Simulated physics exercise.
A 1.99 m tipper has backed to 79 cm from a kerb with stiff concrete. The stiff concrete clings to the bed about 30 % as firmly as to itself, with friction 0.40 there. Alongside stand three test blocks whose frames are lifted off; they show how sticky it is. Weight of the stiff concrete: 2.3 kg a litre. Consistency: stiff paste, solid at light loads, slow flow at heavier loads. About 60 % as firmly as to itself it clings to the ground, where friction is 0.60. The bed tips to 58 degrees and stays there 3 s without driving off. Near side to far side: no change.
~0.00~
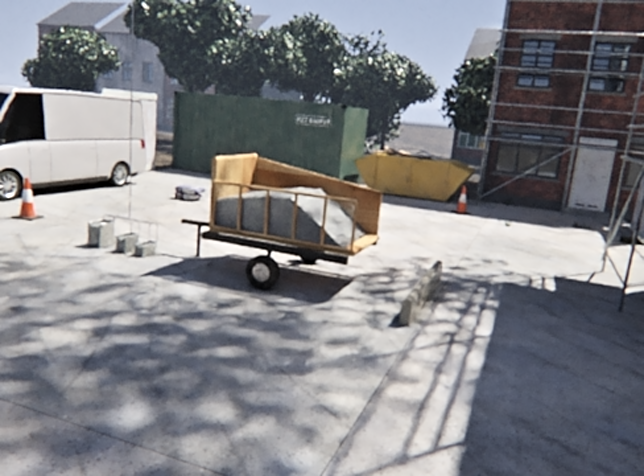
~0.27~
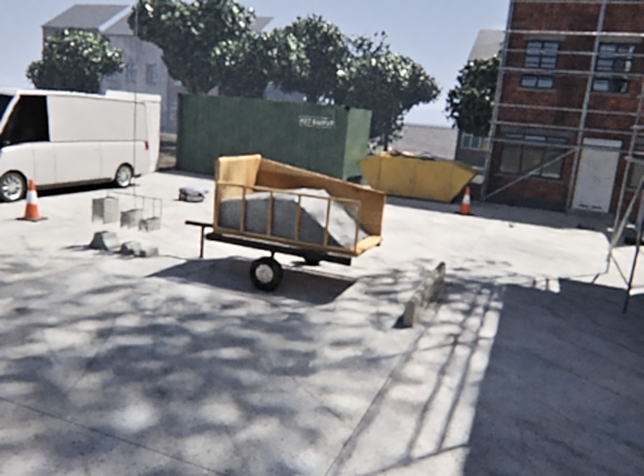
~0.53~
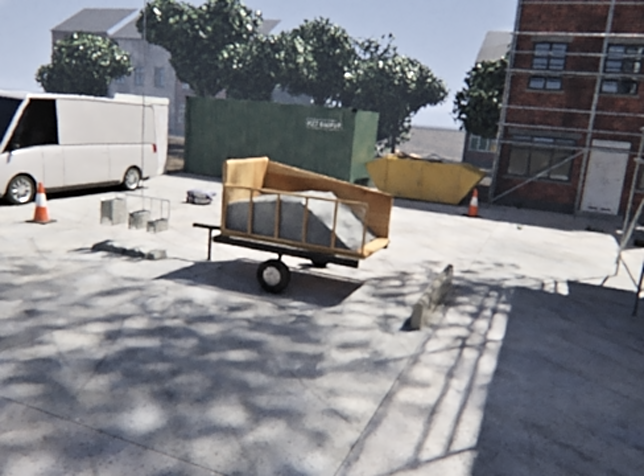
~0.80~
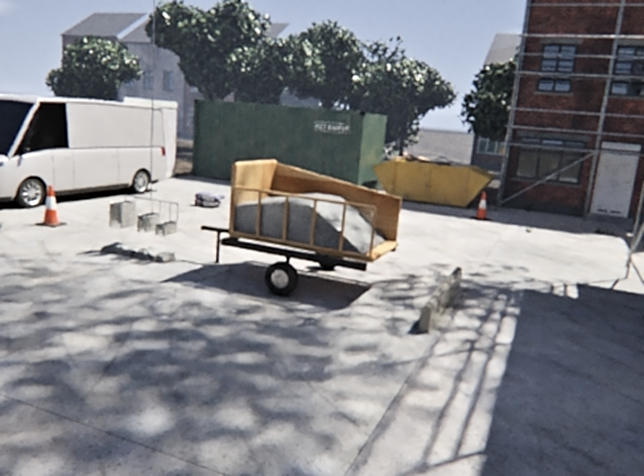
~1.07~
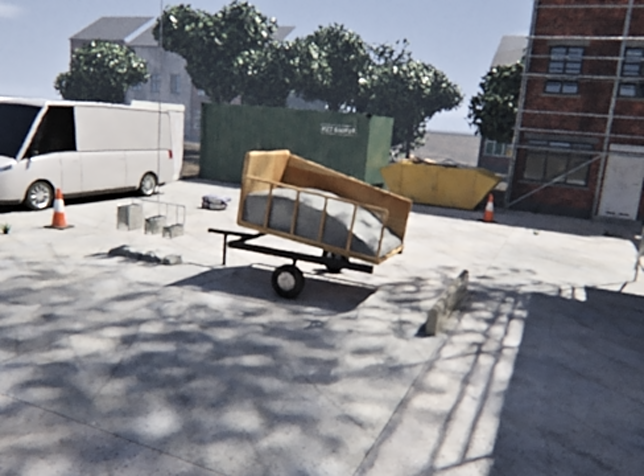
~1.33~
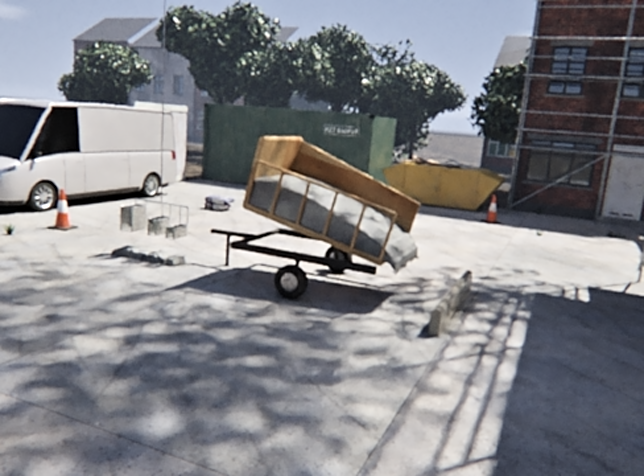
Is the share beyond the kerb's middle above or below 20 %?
Well, once it settles, it's exceeding 20 in a hundred.
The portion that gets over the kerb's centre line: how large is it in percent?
Some 35 per cent.
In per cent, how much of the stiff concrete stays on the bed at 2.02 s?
Roughly 65 percent at that moment.
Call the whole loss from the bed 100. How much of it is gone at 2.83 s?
Close to 90 in a hundred.
By 2.02 s, the tilt is 32 degrees, 64 % is on the bed and 0 % past the kerb's middle.
By 2.83 s, the tilt is 53 degrees, 9 % is on the bed and 20 % past the kerb's middle.
By 3.64 s, the tilt is 58 degrees, none is on the bed and 33 % past the kerb's middle.
By 4.45 s, the tilt is 58 degrees, none is on the bed and 33 % past the kerb's middle.
By 6.15 s, at the end, the tilt is 58 degrees, none is on the bed and 33 % past the kerb's middle.
